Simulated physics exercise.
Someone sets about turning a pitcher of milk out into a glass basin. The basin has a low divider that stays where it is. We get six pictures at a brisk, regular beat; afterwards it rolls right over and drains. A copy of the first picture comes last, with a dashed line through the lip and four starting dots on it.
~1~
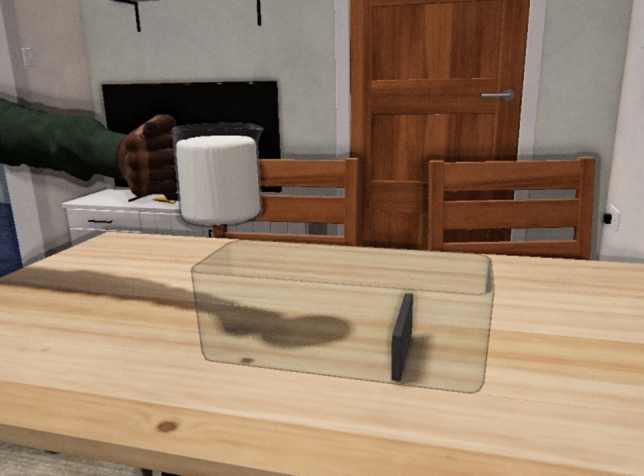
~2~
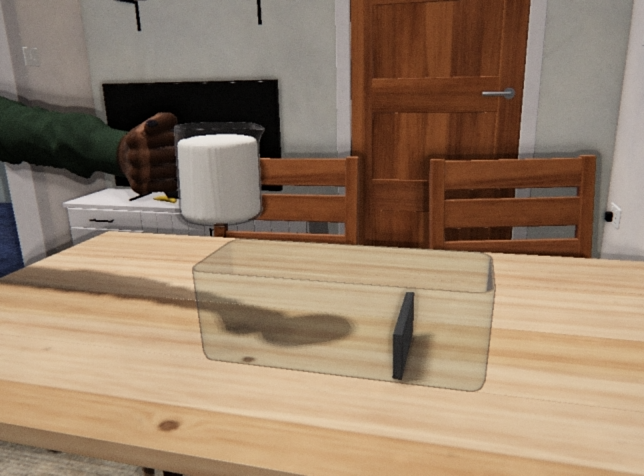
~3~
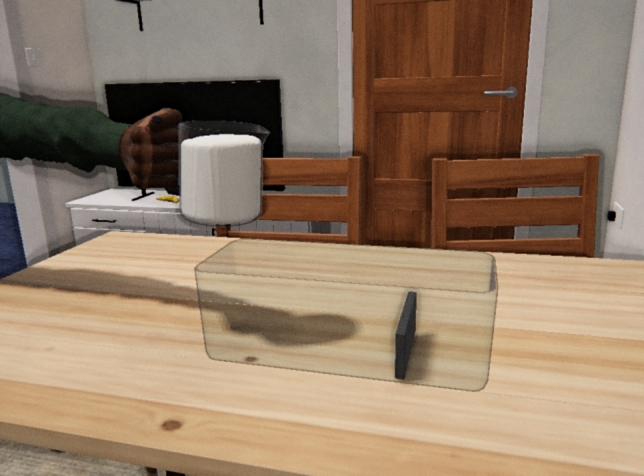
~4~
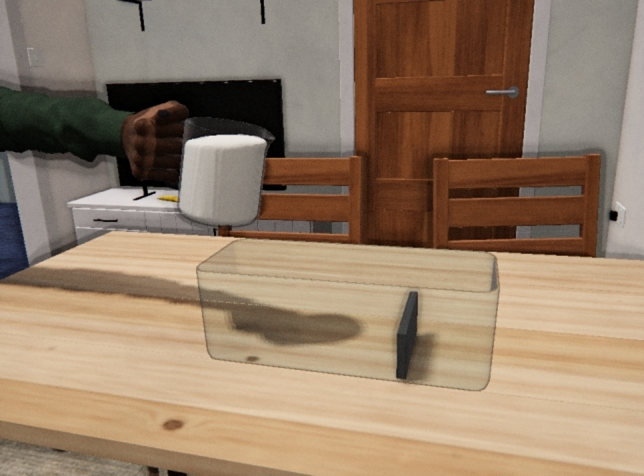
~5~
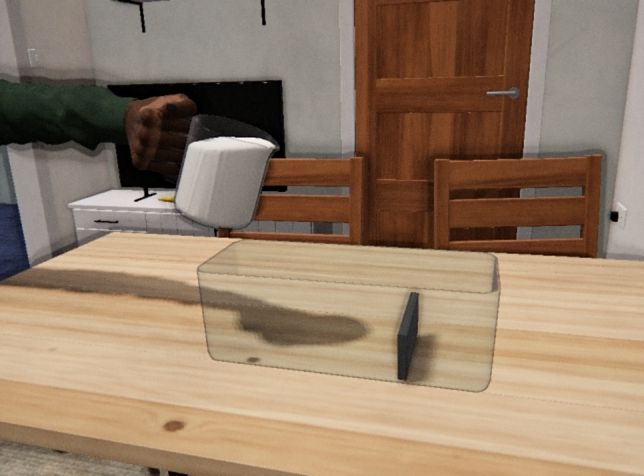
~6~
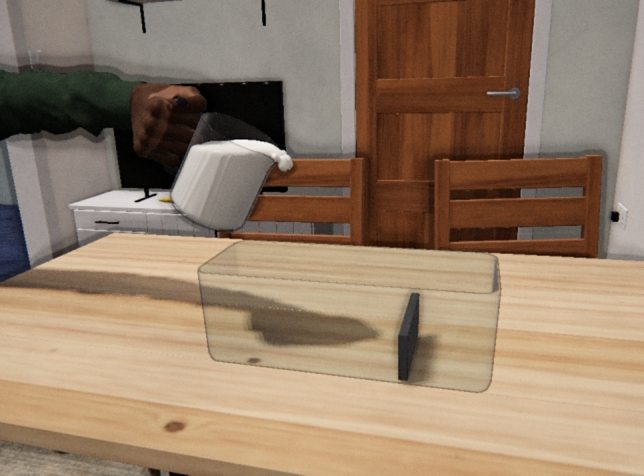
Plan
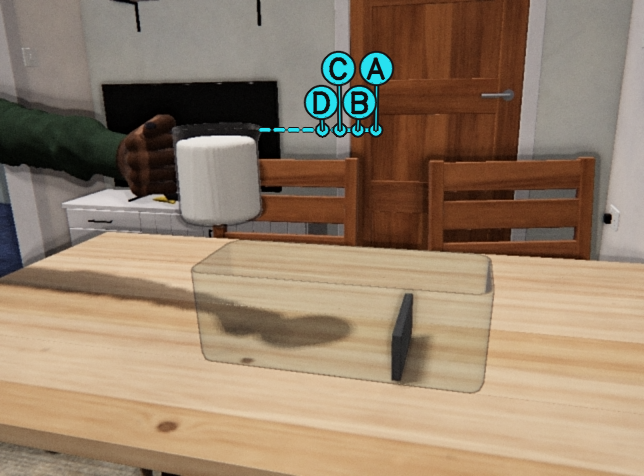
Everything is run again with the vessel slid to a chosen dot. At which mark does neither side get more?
Spot C.
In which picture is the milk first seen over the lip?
In picture 6.
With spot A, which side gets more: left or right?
More ends on the right.
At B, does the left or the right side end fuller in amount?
More ends on the right.
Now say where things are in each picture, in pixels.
Upright, lip at (260, 129); basin from (204, 356) to (484, 390); top of the wall at (403, 312); nothing has left yet, in the first frame.
Upright, lip at (262, 129); nothing has left yet, in the second frame.
Tipped about 5°, lip at (267, 133); nothing has left yet, in the third frame.
Tipped about 12°, lip at (272, 139); nothing has left yet, in the fourth frame.
Tipped about 20°, lip at (277, 148); nothing has left yet, in the fifth frame.
Tipped about 30°, lip at (281, 160); milk is over the lip, down to (286, 168), in the sixth frame.
In cyan, A at (375, 130); B at (357, 130); C at (340, 130); D at (322, 130).
With A, about 10 % ends left of the wall and 87 % right of it.
With B, about 19 % ends left of the wall and 79 % right of it.
With C, about 50 % ends left of the wall and 48 % right of it.
With D, about 88 % ends left of the wall and 10 % right of it.
